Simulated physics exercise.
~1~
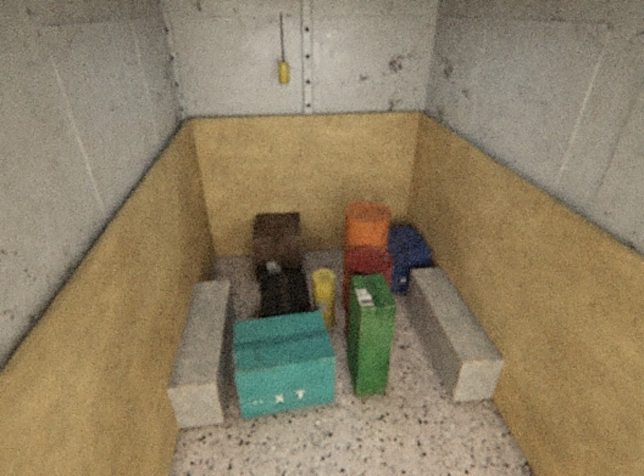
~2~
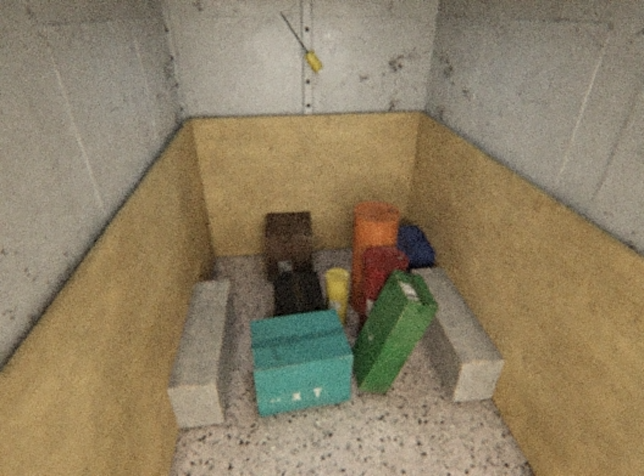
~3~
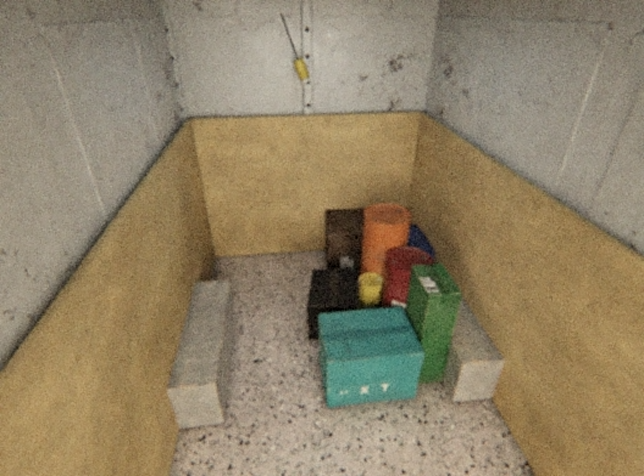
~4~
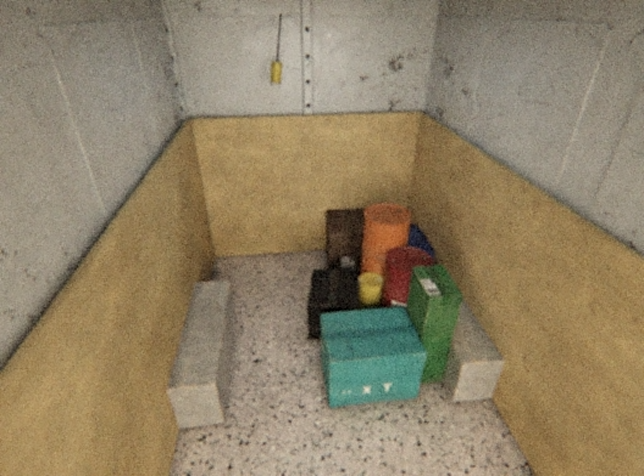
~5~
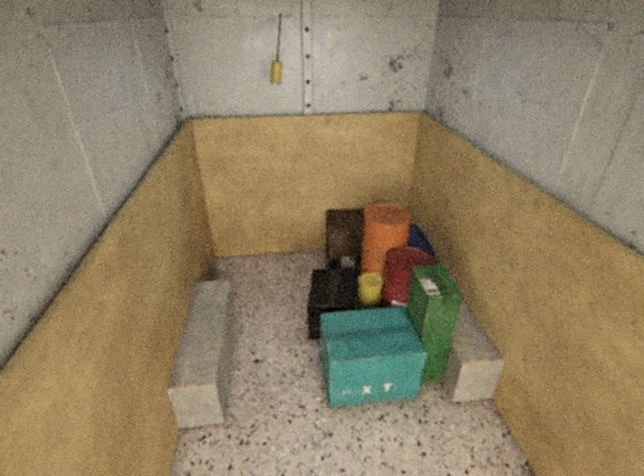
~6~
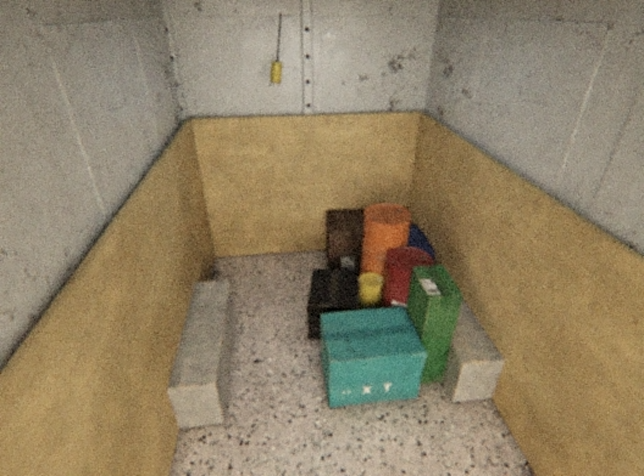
In this clip, boxes, drums and a yellow canister stand in a van's load bay as a lamp swings on its cord. Most of the load slides right, the green box leaning and then righting itself, and everything comes to rest upright, clustered by the right wheel box.
